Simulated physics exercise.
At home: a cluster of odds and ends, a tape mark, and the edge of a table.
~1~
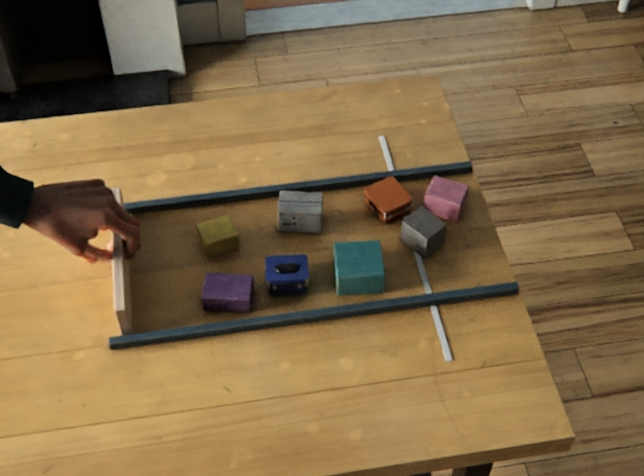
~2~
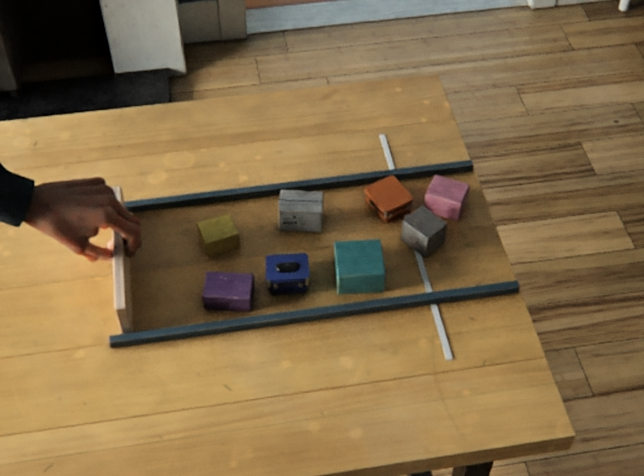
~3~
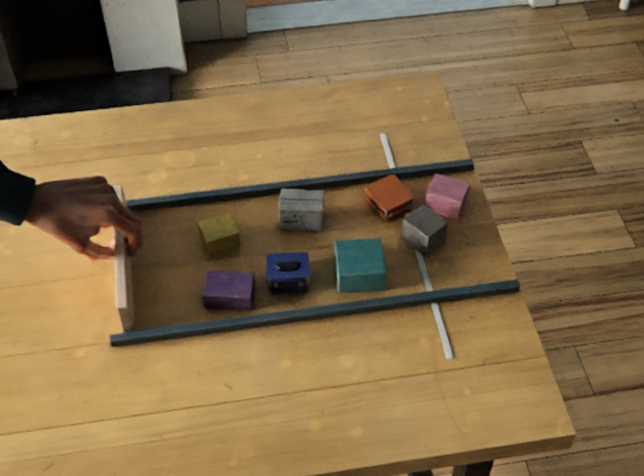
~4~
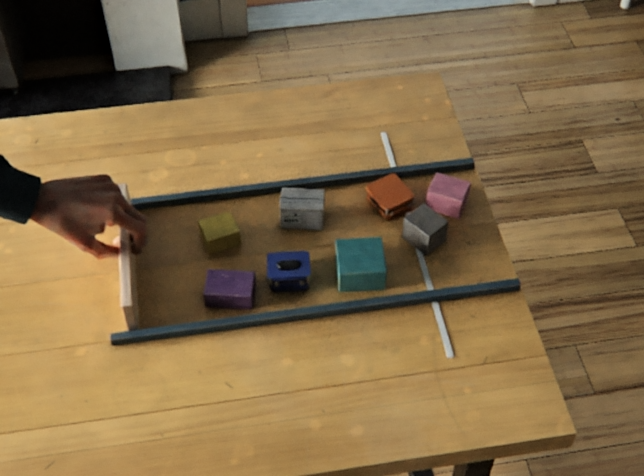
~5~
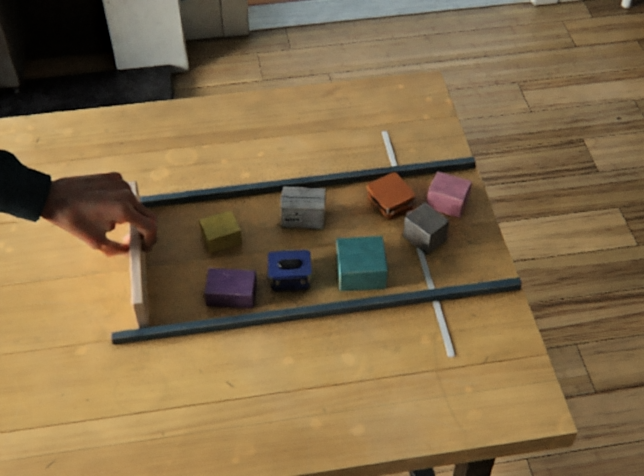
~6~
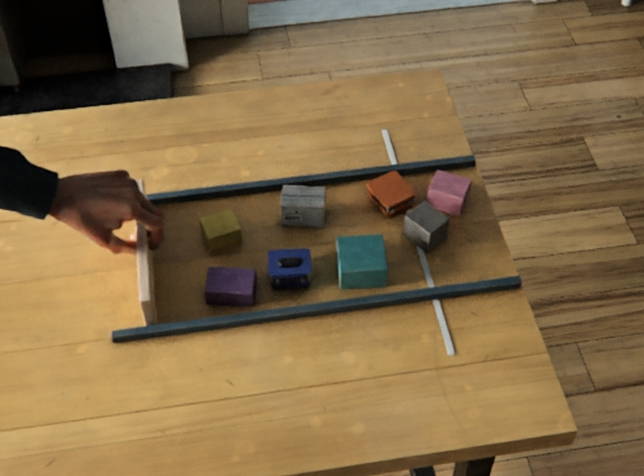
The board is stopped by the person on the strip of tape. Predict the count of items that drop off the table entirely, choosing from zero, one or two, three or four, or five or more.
The pieces that drop number fewer than three, yet some.
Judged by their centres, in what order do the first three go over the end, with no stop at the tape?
Earliest first - turquoise block, orange case, blue case.
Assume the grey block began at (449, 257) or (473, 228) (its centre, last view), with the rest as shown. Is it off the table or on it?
Gone; Gone.
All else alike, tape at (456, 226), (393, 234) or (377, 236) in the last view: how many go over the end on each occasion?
Down on the floor: 4, 0 and 0.
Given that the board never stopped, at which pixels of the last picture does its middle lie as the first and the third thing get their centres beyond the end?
I'd say close to (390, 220), then close to (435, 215).
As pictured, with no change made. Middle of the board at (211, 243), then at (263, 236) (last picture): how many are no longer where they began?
The count is 2 at the first point and 5 at the second.
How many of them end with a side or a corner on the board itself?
The answer is 2.
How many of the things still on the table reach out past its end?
1 overhanging.
Soon after, none off yet; pink block at rest near (449, 193); grey block at rest near (426, 227); orange case at rest near (391, 195).
After that, none off yet; pink block at rest near (449, 193); grey block displaced a little near (436, 223); orange case at rest near (393, 194).
And then, none off yet; pink block displaced about its own width near (479, 201); grey block displaced a little near (437, 221); orange case displaced well along near (455, 180).
In the end, the number that fall off is one or two; gone, turquoise block and orange case.
